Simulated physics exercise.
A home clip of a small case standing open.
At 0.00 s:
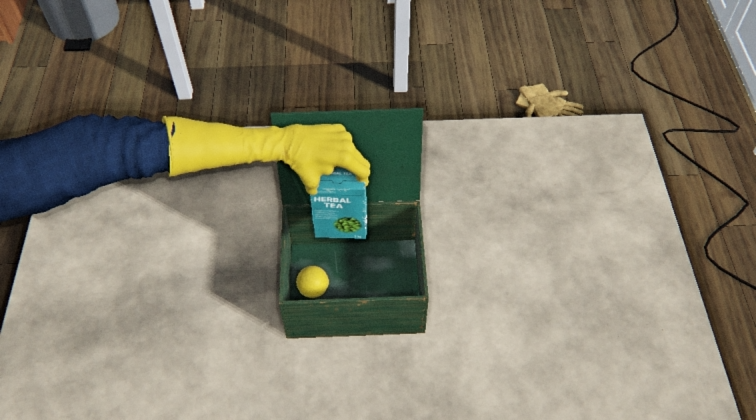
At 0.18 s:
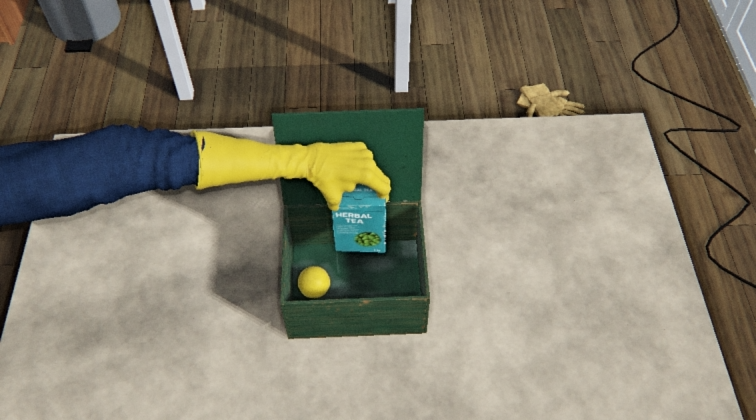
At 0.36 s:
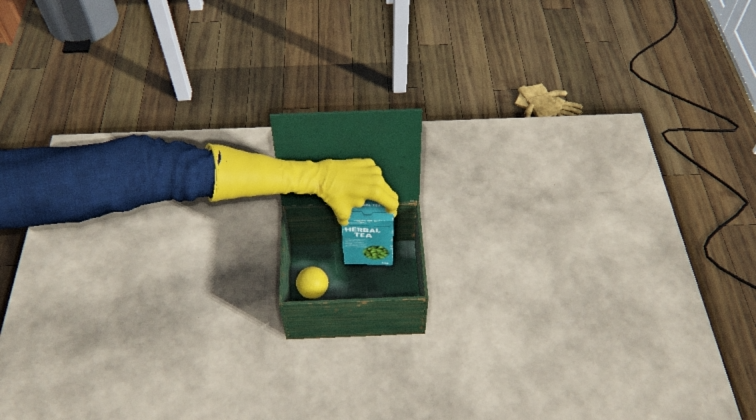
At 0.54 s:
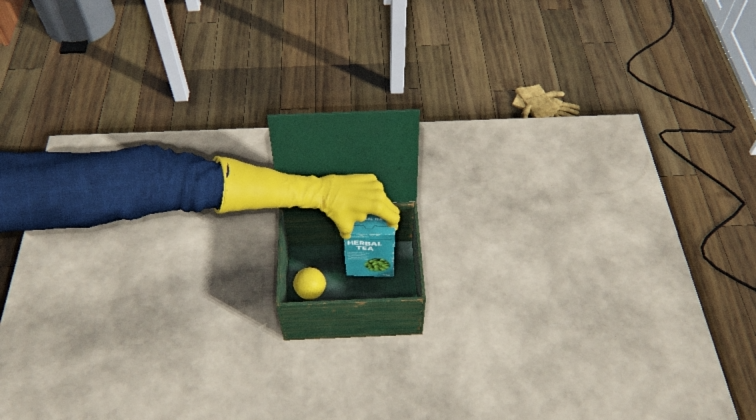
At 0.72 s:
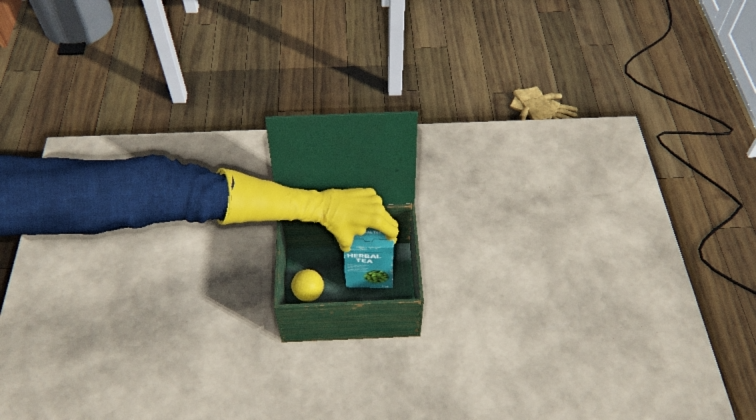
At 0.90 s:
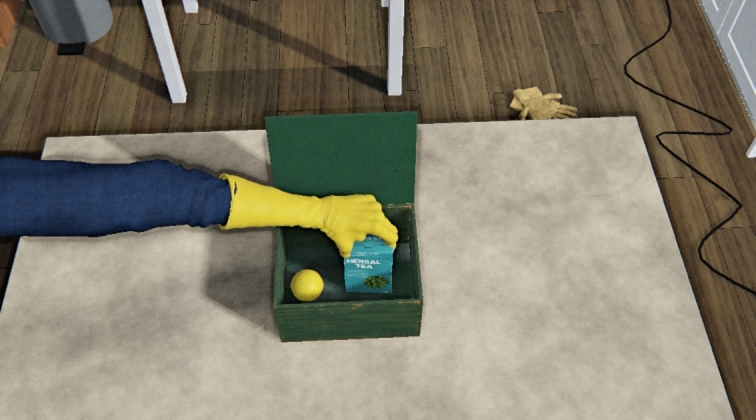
A yellow-gloved hand lowers a turquoise packet into an open green case beside a lemon.
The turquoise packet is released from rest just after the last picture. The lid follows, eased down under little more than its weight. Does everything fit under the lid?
It stays ajar.
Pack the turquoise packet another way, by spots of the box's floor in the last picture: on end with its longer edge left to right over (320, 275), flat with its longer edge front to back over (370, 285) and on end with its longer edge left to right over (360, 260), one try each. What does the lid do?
First try: It sits on the rim; second try: It closes; third try: It is held up.
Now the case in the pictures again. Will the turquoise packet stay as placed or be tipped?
It stays as placed.
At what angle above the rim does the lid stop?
Some 14° above the rim.
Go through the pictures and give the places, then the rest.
On its way; turquoise packet (339, 204); yellow lemon (312, 282), in the first picture.
On its way; turquoise packet (360, 219); yellow lemon (314, 282), in the second picture.
On its way; turquoise packet (368, 233); yellow lemon (312, 283), in the third picture.
On its way; turquoise packet (370, 246); yellow lemon (310, 283), in the fourth picture.
On its way; turquoise packet (369, 258); yellow lemon (308, 285), in the fifth picture.
Put in, still held; turquoise packet (369, 264); yellow lemon (307, 285), in the sixth picture.
After 2.00 s, lid starting down.
After 2.40 s, lid 66° above the rim.
After 2.60 s, lid 47° above the rim.
After 2.80 s, lid 24° above the rim.
In the end (3.3 s), lid 14° above the rim; both unmoved. At the end, from the last picture's camera, turquoise packet near (369, 264).
